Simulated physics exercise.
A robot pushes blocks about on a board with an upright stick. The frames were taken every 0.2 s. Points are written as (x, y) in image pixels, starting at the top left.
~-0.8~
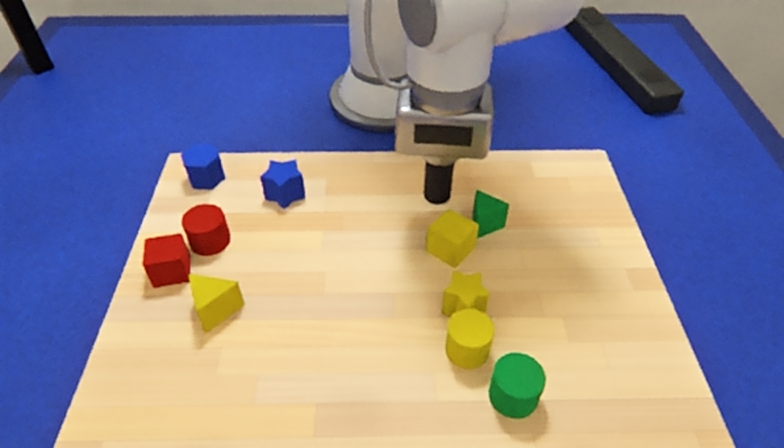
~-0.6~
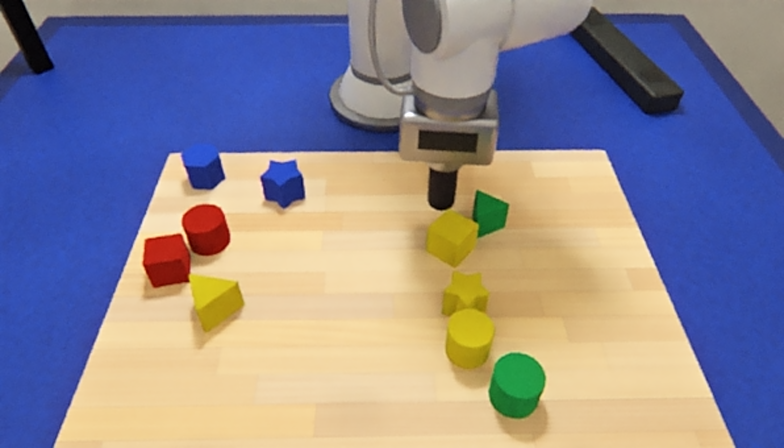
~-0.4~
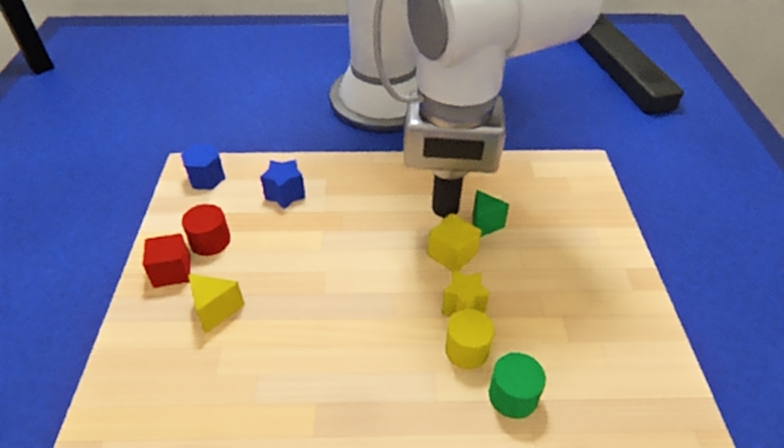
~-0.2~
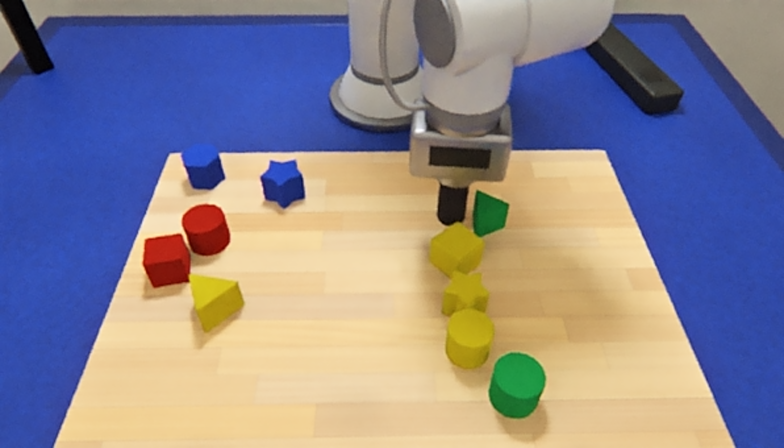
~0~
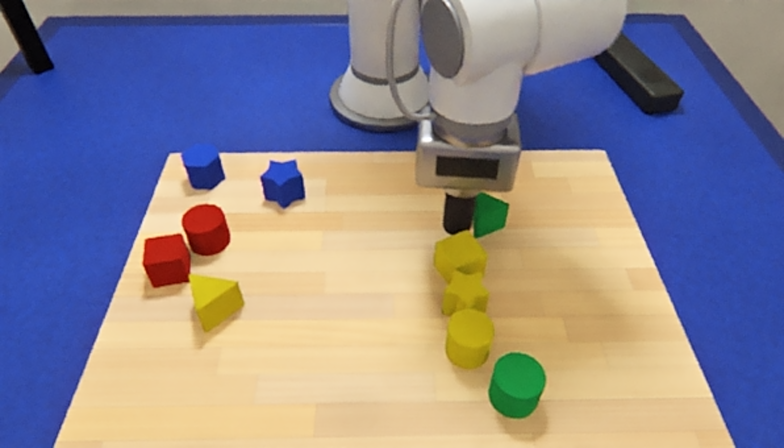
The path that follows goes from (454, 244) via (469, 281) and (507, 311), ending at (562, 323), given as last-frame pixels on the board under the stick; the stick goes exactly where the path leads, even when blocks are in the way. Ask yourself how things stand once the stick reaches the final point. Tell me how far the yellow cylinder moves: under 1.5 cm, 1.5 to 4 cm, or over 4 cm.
It moves more than 4 cm.
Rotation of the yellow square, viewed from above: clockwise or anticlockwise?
Verdict: Clockwise.
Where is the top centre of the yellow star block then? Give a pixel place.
The top centre is at (457, 336).
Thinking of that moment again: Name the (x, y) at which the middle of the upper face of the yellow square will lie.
By then it is at (484, 310).
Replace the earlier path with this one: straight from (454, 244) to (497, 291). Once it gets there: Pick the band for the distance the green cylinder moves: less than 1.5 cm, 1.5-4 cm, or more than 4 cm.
Within 1.5 cm.
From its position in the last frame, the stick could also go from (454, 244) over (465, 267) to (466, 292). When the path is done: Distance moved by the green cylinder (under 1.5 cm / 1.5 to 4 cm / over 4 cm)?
My prediction: Under 1.5 cm.
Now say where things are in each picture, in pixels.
The first picture shows stick tip (437, 197); block tops, yellow square (453, 226); yellow star block (467, 286); yellow cylinder (471, 327); green triangular block (488, 203).
The second picture shows stick (441, 203); blocks unchanged.
The third picture shows stick (445, 210); yellow square (455, 231).
The fourth picture shows stick (451, 218); yellow square (458, 240).
The fifth picture shows stick (457, 227); yellow square (462, 248); yellow star block (467, 286); yellow cylinder (471, 327); green triangular block (488, 203).
On the path given first. One third of the way, stick (472, 266); yellow square (474, 288), turned 35° clockwise; yellow star block (464, 320); yellow cylinder (470, 361).
Two thirds of the way, stick (513, 296); yellow square (484, 310), turned 65° clockwise; yellow star block (457, 336), turned 30° clockwise; yellow cylinder (465, 375).
At the end, stick (568, 307); yellow square (484, 310), turned 65° clockwise; yellow star block (457, 336), turned 30° clockwise; yellow cylinder (465, 375); green triangular block in place.
